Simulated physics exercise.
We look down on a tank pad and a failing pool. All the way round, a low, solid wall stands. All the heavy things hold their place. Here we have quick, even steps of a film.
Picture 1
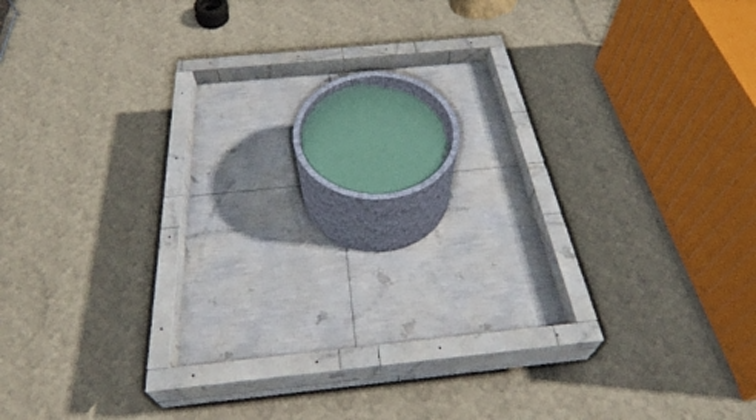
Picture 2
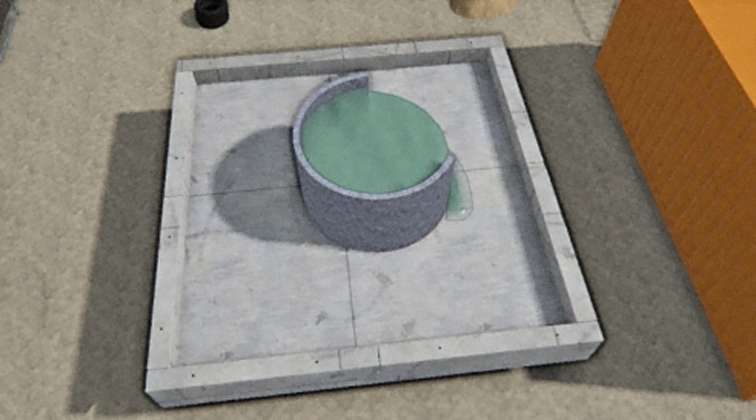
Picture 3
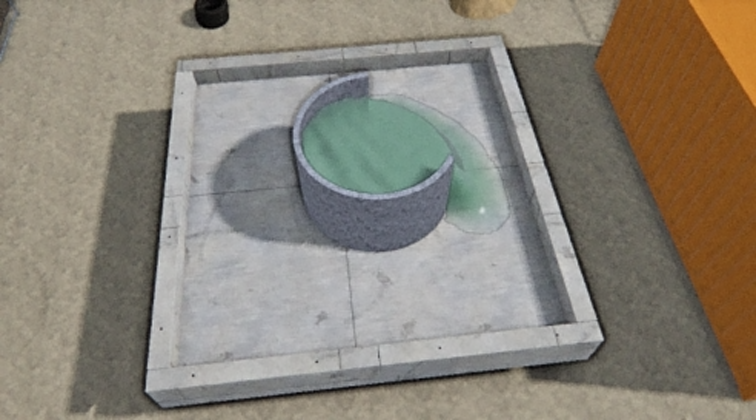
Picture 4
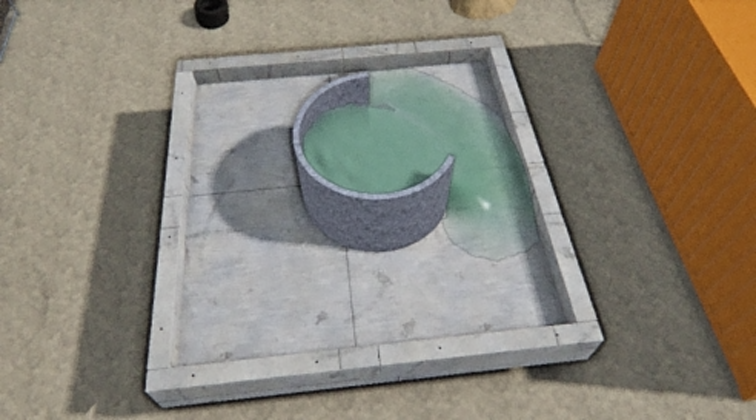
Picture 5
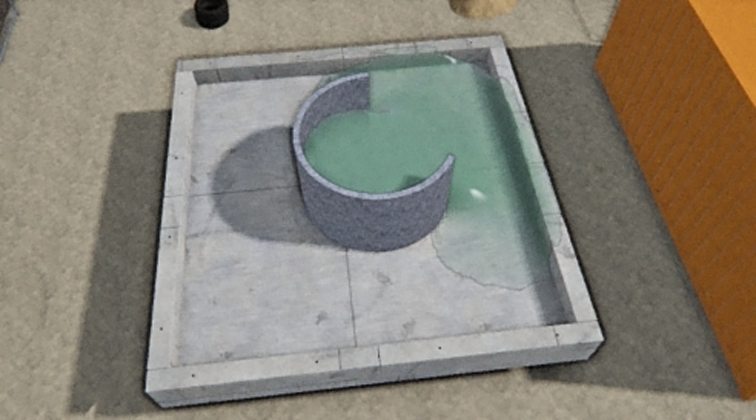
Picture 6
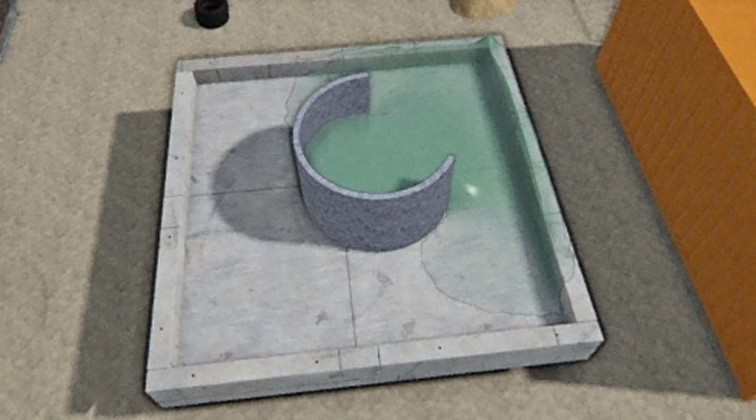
Green water pours from a gap in the round pool and spreads right across the walled pad.
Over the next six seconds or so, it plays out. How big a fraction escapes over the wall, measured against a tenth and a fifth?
Out of it all, the share that escapes goes past a fifth.
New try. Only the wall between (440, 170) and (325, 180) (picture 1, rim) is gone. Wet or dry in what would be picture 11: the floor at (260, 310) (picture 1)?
There: Covered.
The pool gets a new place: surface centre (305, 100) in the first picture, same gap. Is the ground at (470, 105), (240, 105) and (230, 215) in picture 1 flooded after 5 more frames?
Submerged, submerged, untouched.
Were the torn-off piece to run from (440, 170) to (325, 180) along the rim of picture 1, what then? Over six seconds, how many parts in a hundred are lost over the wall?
My estimate is near 22 percent.
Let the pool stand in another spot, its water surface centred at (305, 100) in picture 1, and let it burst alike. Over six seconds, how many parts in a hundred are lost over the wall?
24 %.
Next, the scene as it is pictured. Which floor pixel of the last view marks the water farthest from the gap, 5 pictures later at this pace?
I'd say near (198, 86).
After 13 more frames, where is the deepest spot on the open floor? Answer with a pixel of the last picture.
Somewhere near (477, 64).
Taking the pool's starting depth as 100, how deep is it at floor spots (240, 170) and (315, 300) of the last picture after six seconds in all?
Near 8 per cent and 18 per cent, respectively.
A moment on, water covers 40 % of the floor; the low wall has let 4 % over.
Next, water covers 45 % of the floor; the low wall has let 13 % over.
Then, water covers 75 % of the floor; the low wall has let 25 % over.
Later, water covers 80 % of the floor; the low wall has let 26 % over.
In the end, water covers 80 % of the floor; the low wall has let 26 % over.
